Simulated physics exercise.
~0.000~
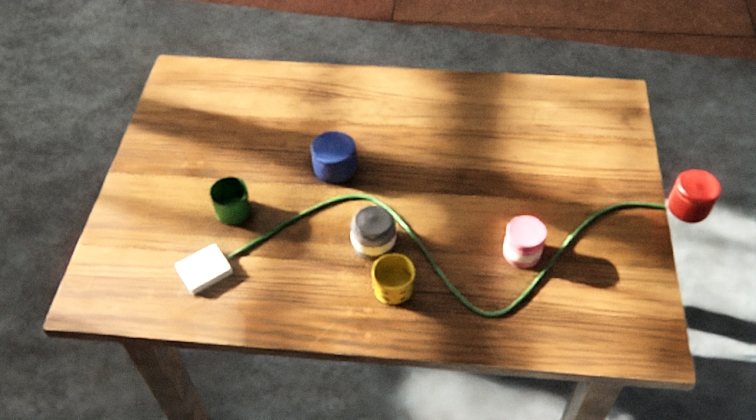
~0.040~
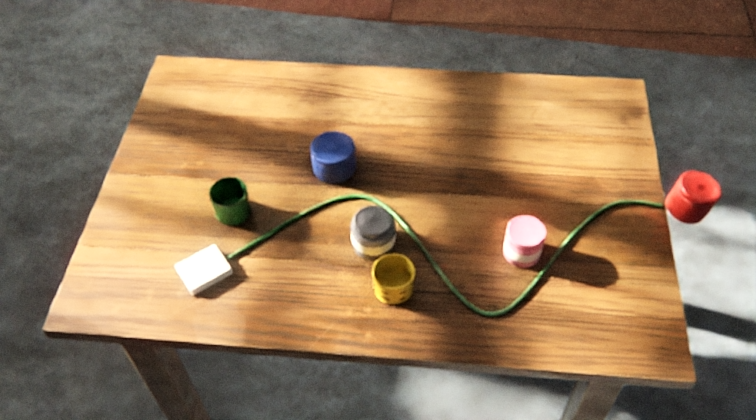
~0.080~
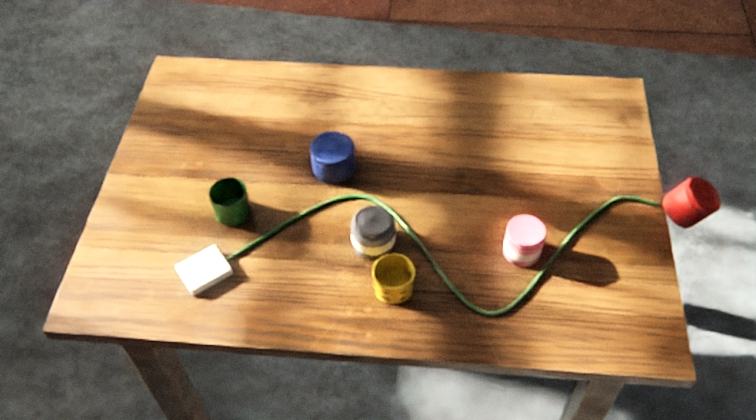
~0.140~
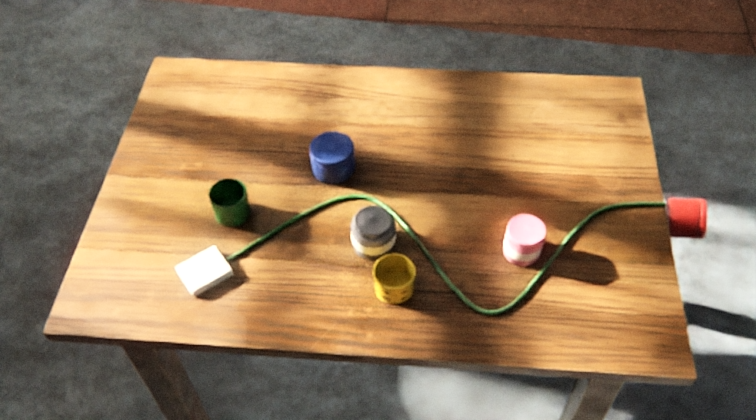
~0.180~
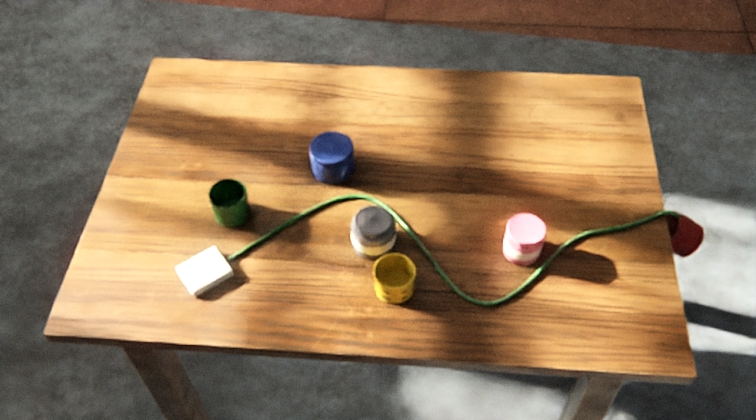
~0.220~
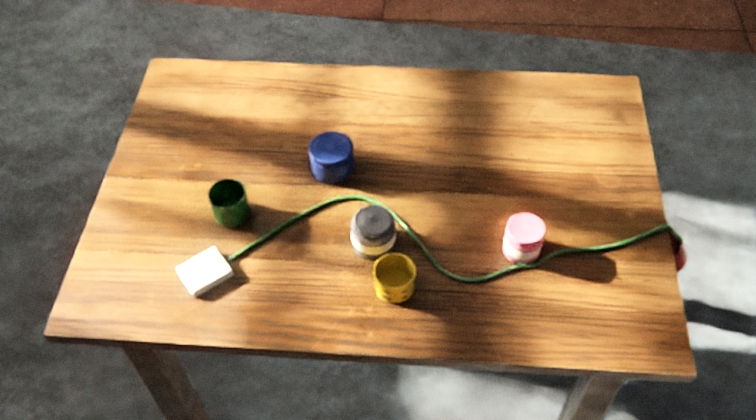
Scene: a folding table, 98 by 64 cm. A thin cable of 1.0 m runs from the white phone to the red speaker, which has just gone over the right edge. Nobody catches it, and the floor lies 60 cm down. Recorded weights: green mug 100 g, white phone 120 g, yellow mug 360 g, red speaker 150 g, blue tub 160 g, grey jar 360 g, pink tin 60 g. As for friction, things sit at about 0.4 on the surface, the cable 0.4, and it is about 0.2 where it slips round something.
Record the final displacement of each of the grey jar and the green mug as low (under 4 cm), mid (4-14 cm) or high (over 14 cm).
Grey jar - low; green mug - low.
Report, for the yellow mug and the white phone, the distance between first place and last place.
Net shift - yellow mug 0 cm, white phone 20 cm.
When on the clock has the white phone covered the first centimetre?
For the white phone, 0.34 seconds.
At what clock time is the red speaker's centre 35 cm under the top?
Around 0.48 seconds on the clock.
After 0.5 s, the cable's tail end at (277, 261); red speaker over the edge, pink tin 12 cm off its start, white phone 8 cm off its start.
After 0.7 s, the cable's tail end at (341, 232); red speaker over the edge, white phone 19 cm off its start, pink tin 14 cm off its start.
After 1.0 s, the cable's tail end at (356, 229); white phone 22 cm off its start at (332, 224), pink tin 14 cm off its start at (539, 161), red speaker over the edge.
After 1.2 s, the cable's tail end at (357, 229); white phone 22 cm off its start, pink tin 14 cm off its start, red speaker over the edge.
After 2.4 s, the cable's tail end at (357, 228); grey jar 0 cm off its start at (374, 221), green mug 0 cm off its start at (227, 193), white phone 22 cm off its start at (333, 223), pink tin 14 cm off its start at (539, 161).
